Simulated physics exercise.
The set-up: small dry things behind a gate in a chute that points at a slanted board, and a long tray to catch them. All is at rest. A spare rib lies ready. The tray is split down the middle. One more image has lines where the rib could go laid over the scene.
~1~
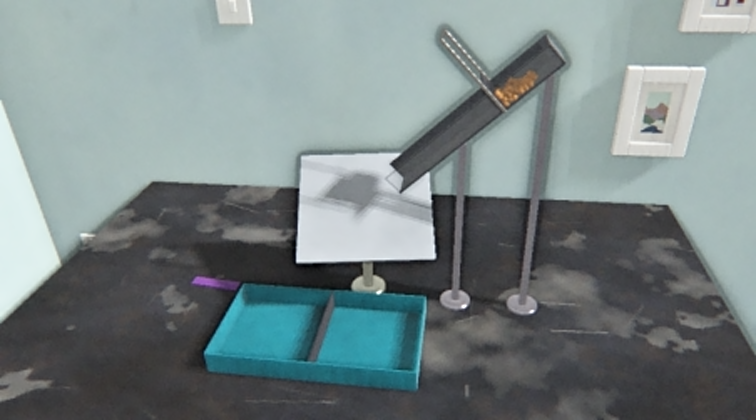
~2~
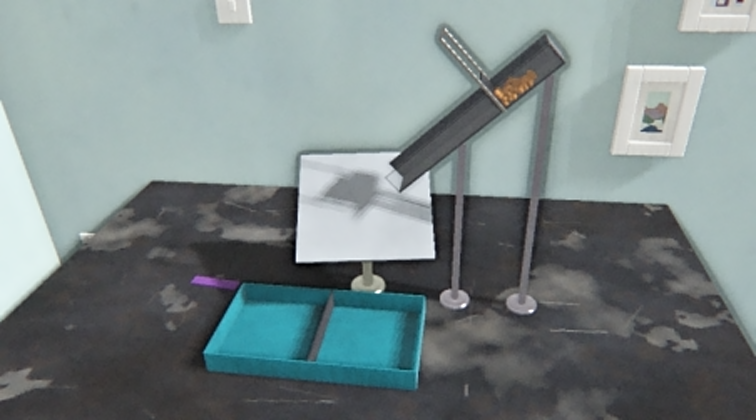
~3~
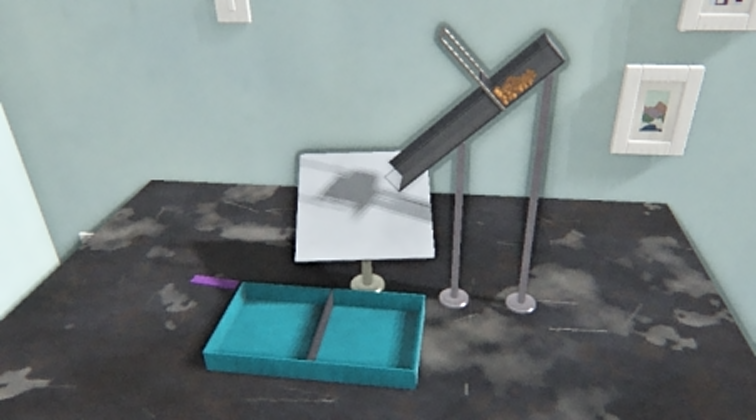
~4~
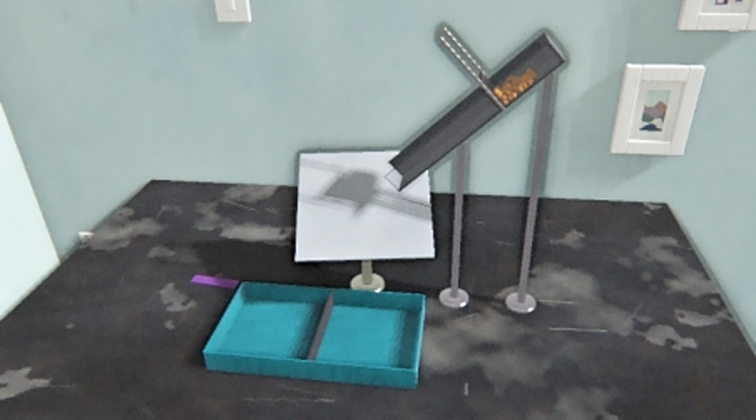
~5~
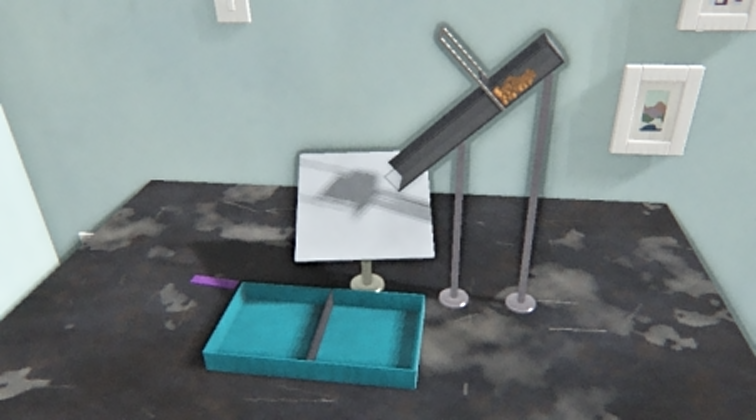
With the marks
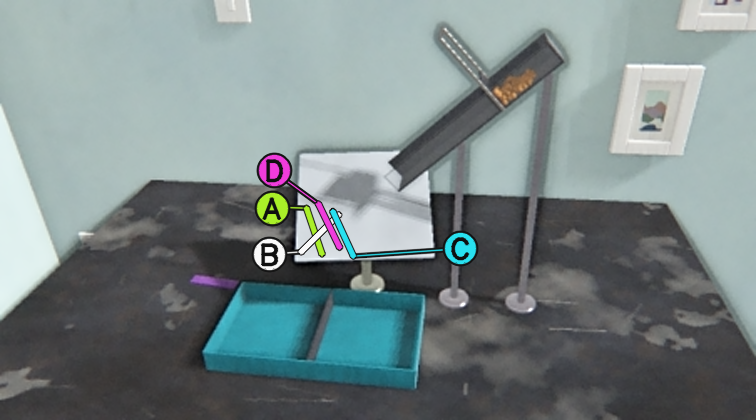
A dark, pale-blotched tabletop against a light blue-green wall is seen from the front and slightly above. A dark sloping chute on two grey posts holds small orange-brown pieces behind a perforated gate at upper right, above a tilted white board, with a divided teal tray in front and a purple strip at left. Nothing visibly moves, and the camera stays still.
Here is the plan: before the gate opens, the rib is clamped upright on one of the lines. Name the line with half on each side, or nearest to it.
B.
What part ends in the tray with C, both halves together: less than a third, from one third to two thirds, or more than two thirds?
More than two thirds.
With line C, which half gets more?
Right.
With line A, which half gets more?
Right.
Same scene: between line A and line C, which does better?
The answer is A.
On the marked copy, line A from (306, 208) to (321, 253); line B from (338, 214) to (301, 251); line C from (332, 211) to (353, 256); line D from (318, 203) to (339, 247).
With A, of what is caught, roughly a quarter in the left half, the larger part in the right.
With B, of what is caught, roughly two thirds in the left half, roughly a third in the right.
With C, of what is caught, just a few in the left half, almost all in the right.
With D, of what is caught, about a tenth in the left half, the larger part in the right.
